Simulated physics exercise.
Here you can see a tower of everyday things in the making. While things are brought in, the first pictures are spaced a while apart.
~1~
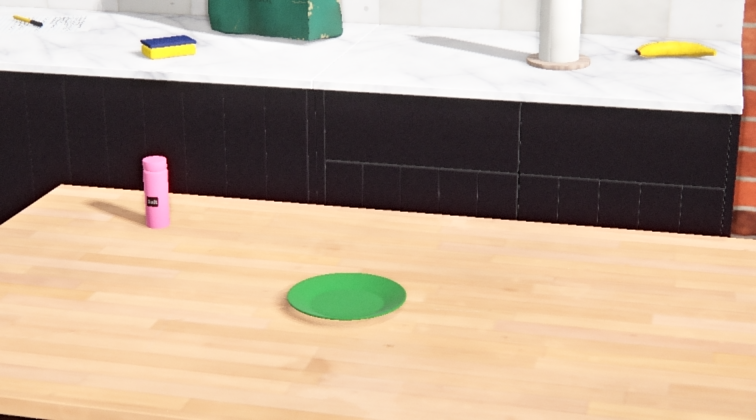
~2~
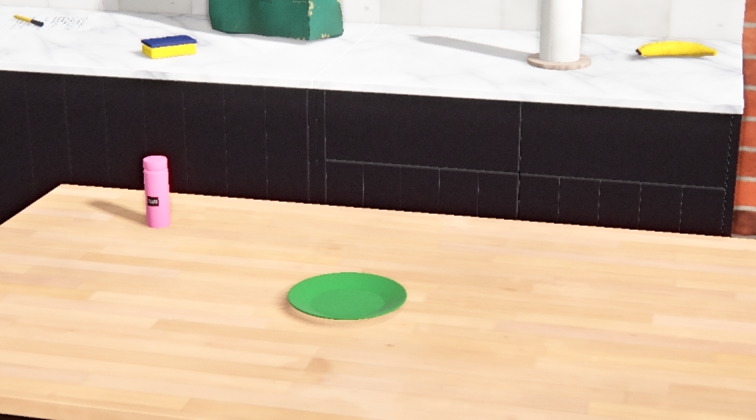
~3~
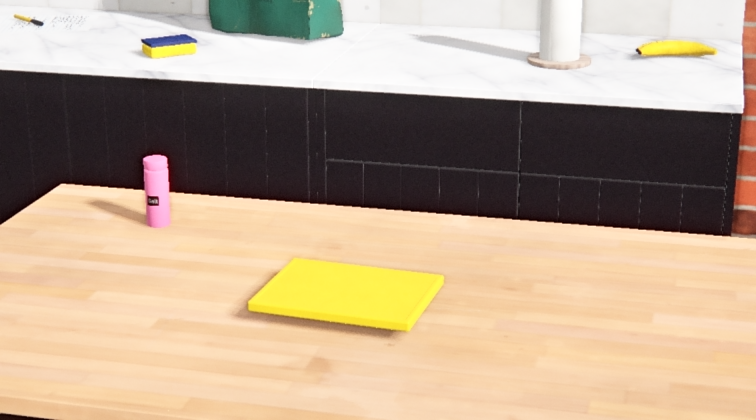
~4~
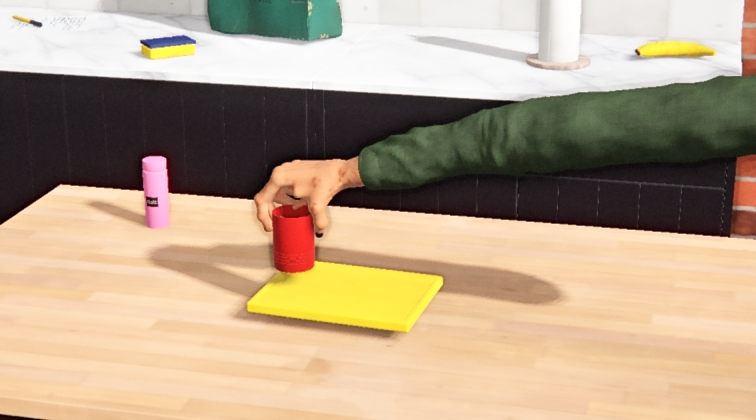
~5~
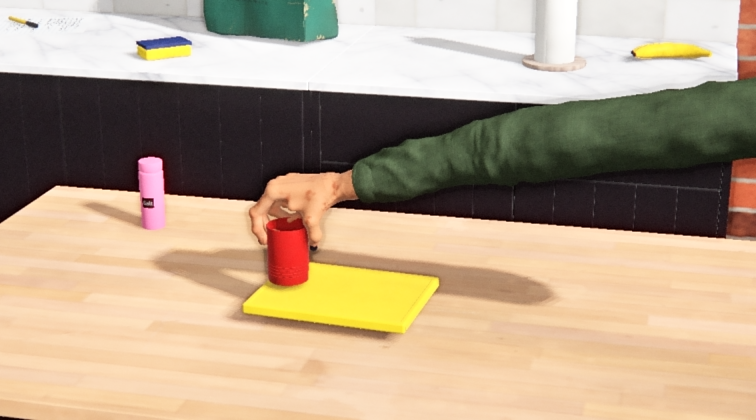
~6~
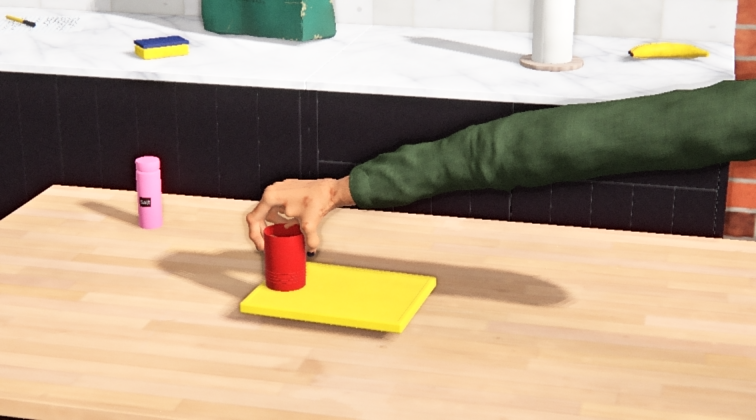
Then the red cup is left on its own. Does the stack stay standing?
Yes.
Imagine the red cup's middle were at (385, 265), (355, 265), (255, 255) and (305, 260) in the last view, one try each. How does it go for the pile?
Well, the first time it stays intact, the second time it stays intact, the third time it tips over, and the fourth time it stays intact.
Then, 0.20 s past the last view, nothing moves.
Then, 0.40 s past the last view, red cup resting near (285, 258).
Finally, all 4 still in place. Final places as the last picture's camera would see them, red cup near (285, 258). The pile stays up.
